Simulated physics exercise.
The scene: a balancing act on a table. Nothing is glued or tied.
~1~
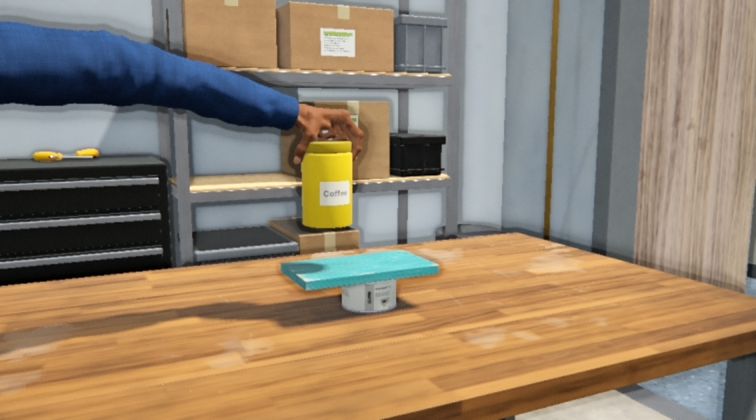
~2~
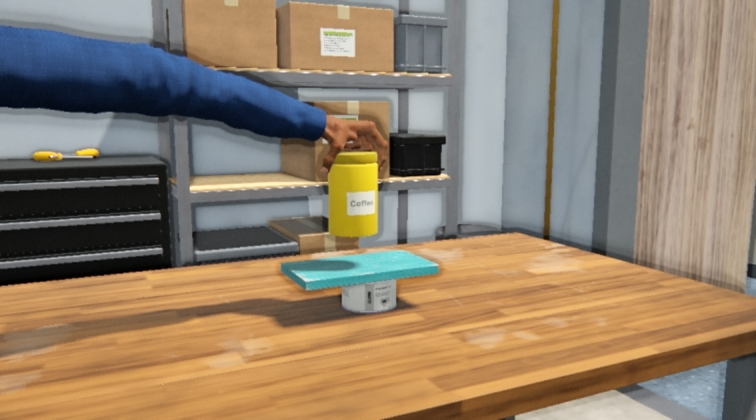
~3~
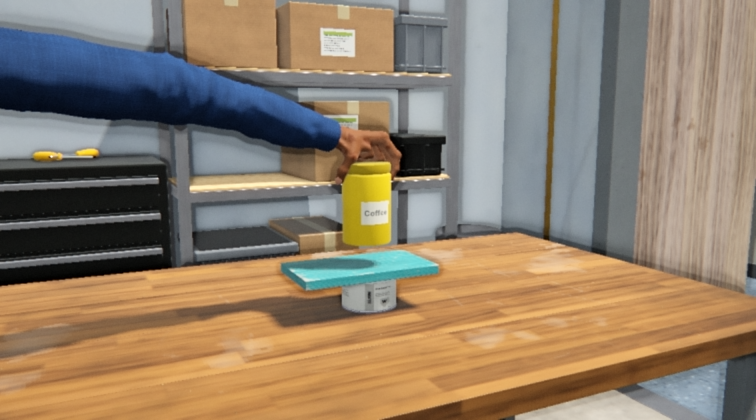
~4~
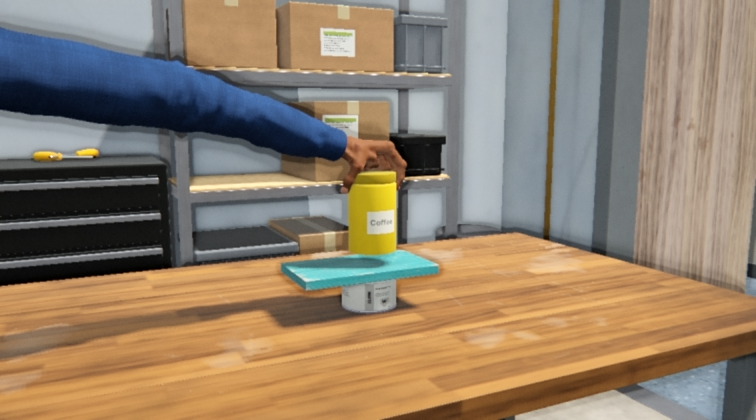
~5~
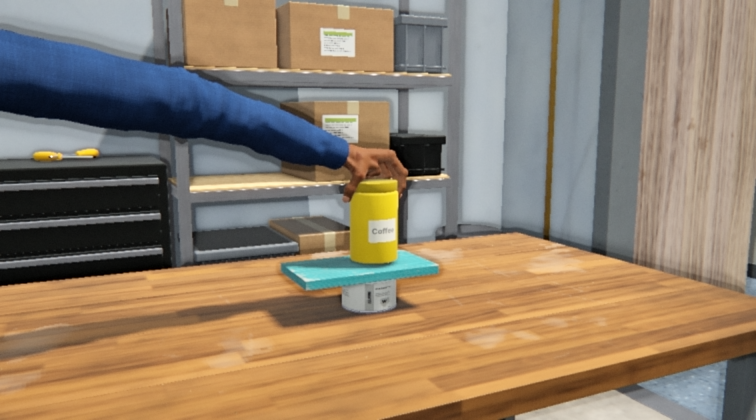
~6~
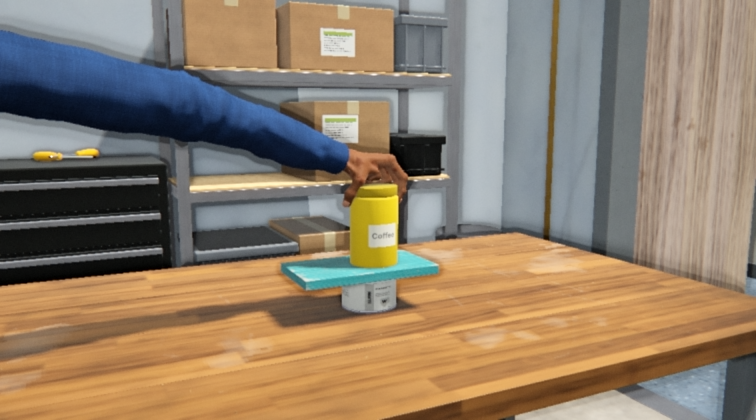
An arm in a blue sleeve reaches in from the left over a wooden table in a workshop-like room, seen from slightly above by a still camera. A teal board lies across a small white tub, with shelves of boxes and black drawers behind. The hand carries a yellow coffee jar rightward and down, setting it on the board while still gripping its top.
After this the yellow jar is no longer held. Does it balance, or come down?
The stack keeps its balance.
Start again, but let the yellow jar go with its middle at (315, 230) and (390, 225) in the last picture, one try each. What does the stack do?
First, it gives way; second, it holds.
Then, 0.20 s after the last picture, nothing has stirred.
Then, 0.50 s after the last picture, yellow jar resting near (374, 225).
At rest, all 3 in place. Seen from the same camera at the end, yellow jar near (374, 225). The stack holds.
